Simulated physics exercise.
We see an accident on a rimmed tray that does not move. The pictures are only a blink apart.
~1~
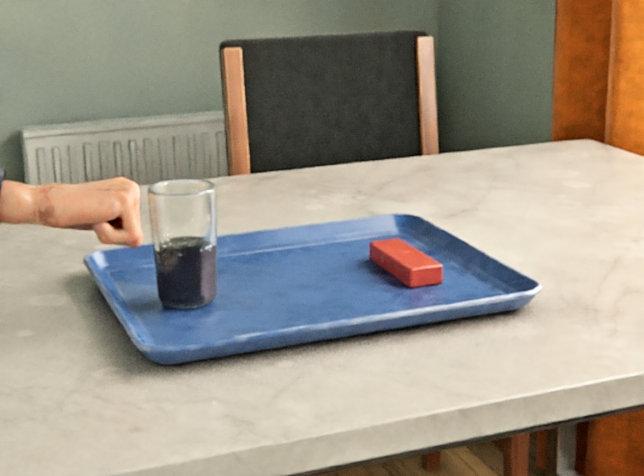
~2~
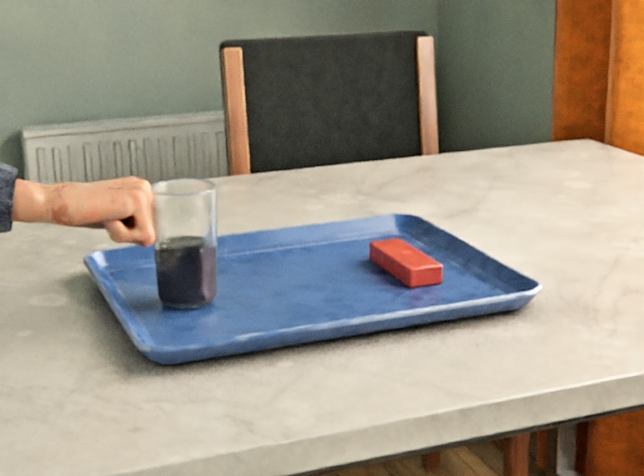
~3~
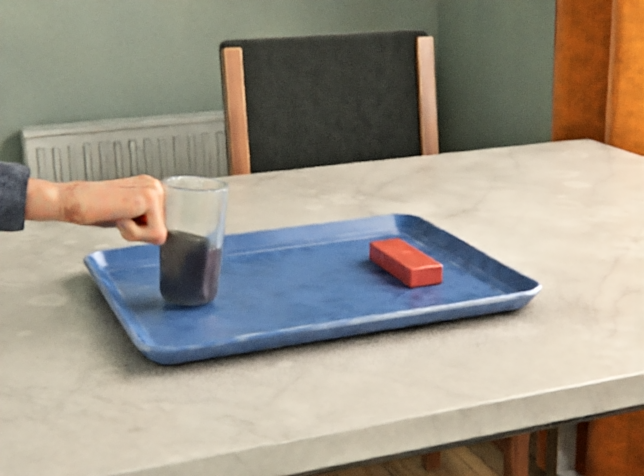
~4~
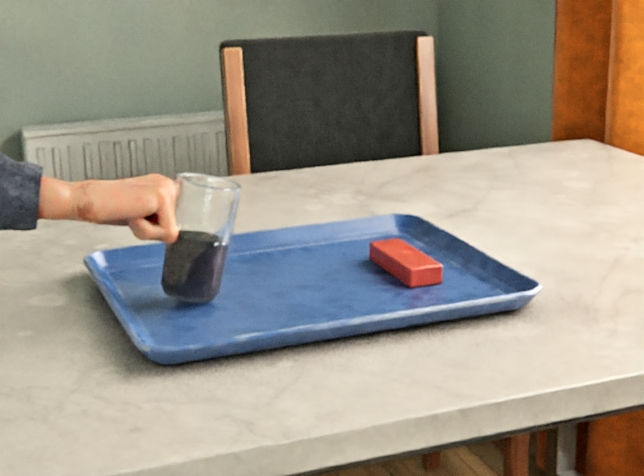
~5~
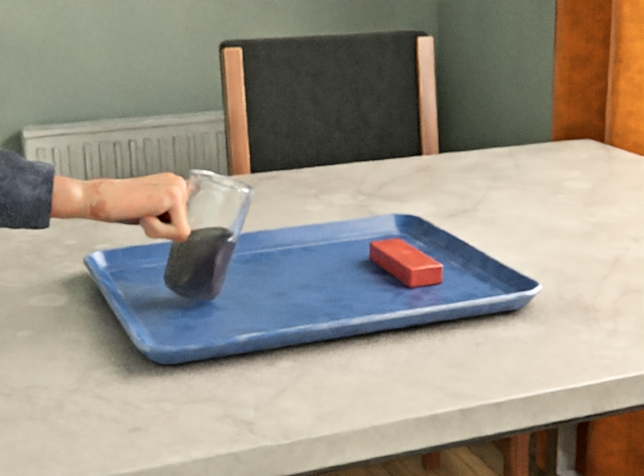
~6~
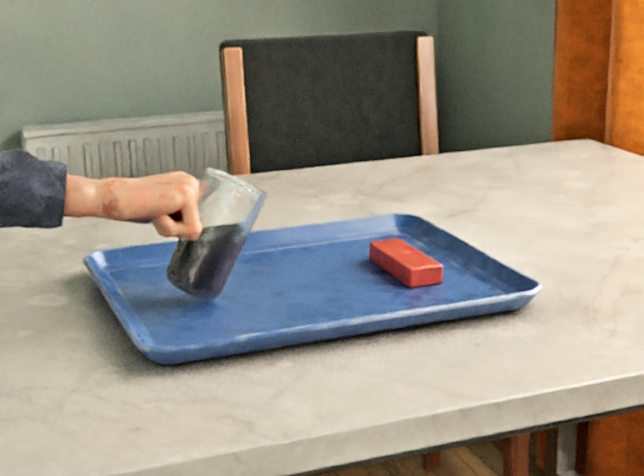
In this clip, a hand reaches in from the left to a glass of dark liquid standing on a blue tray with a red block, then pushes the glass so that it tilts steadily to the right while the block stays still.
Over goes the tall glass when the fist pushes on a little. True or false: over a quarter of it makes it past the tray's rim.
False.
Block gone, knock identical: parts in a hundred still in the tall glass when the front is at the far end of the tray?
Near 55 %.
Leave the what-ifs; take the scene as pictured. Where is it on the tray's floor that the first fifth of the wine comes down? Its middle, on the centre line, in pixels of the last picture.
Roughly the pixel (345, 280) on the tray.
A moment on, the tall glass is falling and 100 per cent is in the glass, 0 on the tray and 0 above or beyond its rim.
Next, the tall glass lies on its side and 94 per cent is in the glass, 4 on the tray and 2 above or beyond its rim.
Then the tall glass lies on its side and 51 per cent is in the glass, 39 on the tray and 9 above or beyond its rim.
Later the tall glass lies on its side and 25 per cent is in the glass, 72 on the tray and 3 above or beyond its rim.
In the end 97 per cent is held by tray and glass, 3 is off the tray.
